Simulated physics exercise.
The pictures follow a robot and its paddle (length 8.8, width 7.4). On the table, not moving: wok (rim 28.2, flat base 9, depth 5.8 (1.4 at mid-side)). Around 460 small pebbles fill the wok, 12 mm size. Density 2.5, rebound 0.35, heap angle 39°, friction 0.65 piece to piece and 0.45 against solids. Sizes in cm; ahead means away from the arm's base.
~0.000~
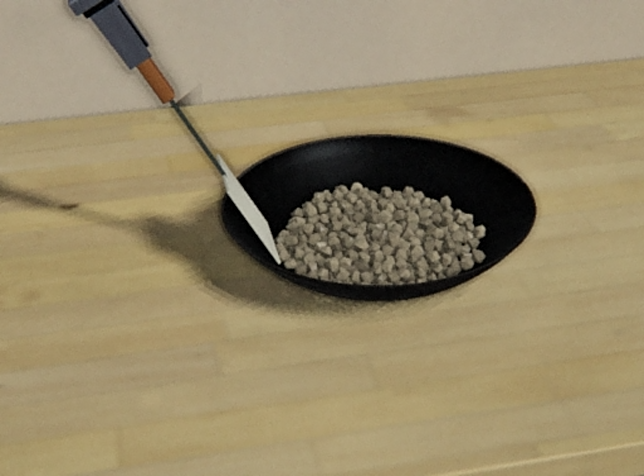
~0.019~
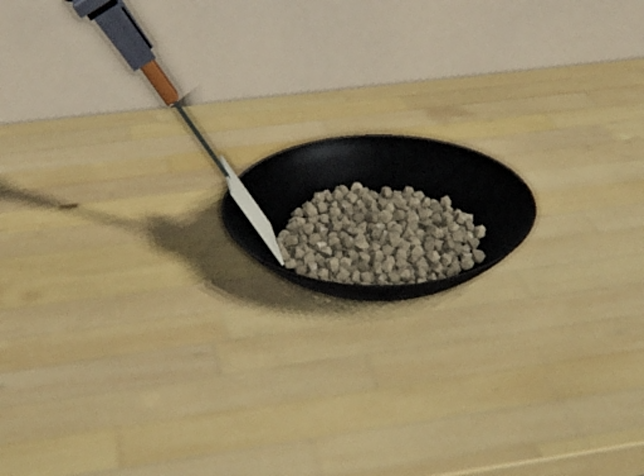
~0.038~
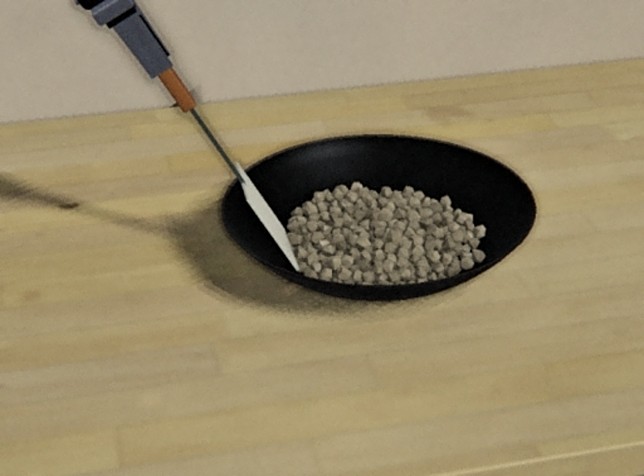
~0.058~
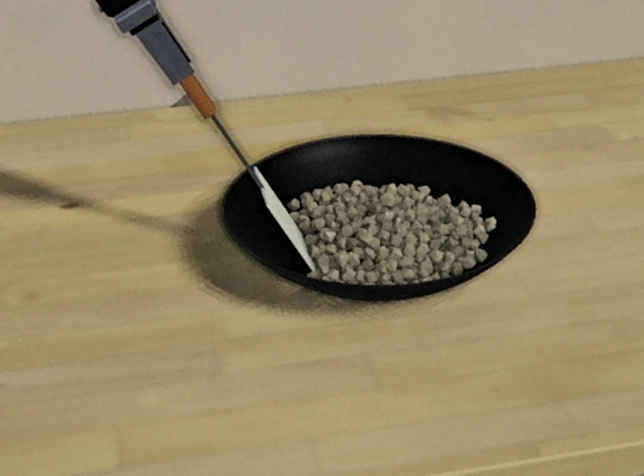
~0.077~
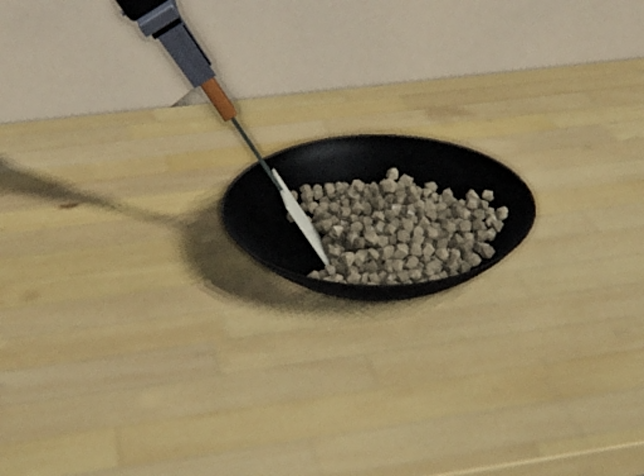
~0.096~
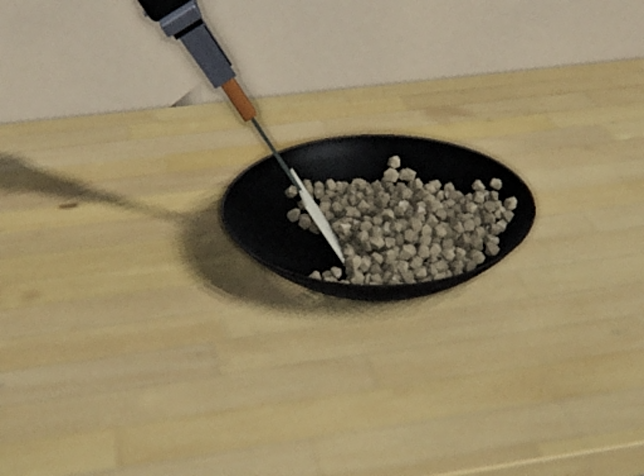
A robot arm's pale, slanted paddle slid rightward into a black wok on a wooden table, pushing the heap of small grey-brown pebbles to the right while a few slipped around its edges.
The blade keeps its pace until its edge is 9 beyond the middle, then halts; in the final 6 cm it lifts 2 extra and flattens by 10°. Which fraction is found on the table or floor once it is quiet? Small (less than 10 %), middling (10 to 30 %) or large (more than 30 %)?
Share on the table or floor: Large (more than 30 %).
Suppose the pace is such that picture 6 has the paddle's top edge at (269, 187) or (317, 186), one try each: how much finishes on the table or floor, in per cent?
About 25 and 35 per cent.
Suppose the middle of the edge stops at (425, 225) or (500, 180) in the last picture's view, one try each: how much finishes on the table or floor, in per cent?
Some 10 and 45 per cent.
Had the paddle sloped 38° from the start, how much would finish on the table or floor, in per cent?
In that case some 30 per cent.
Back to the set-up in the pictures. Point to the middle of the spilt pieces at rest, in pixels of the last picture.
At about (613, 217).
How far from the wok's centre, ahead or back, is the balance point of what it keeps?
Some 3.0 cm ahead.
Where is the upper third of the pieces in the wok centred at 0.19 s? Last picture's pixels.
Near (484, 194).
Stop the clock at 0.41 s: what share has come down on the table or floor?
Some 30 per cent.
By 0.14 s, sloping 62°, highest piece 8 above the table; 463 in the wok.
By 0.19 s, sloping 58°, highest piece 9 above the table; 455 in the wok, 8 on the blade or in flight.
By 0.41 s, sloping 52°, highest piece 7 above the table; 290 in the wok, 141 on the table or floor, 32 on the blade or in flight.
By 1.46 s, sloping 52°, highest piece 7 above the table; 290 in the wok, 173 on the table or floor.
Final count, 290 in the wok, 173 on the table or floor. That is 37 % on the table or floor.
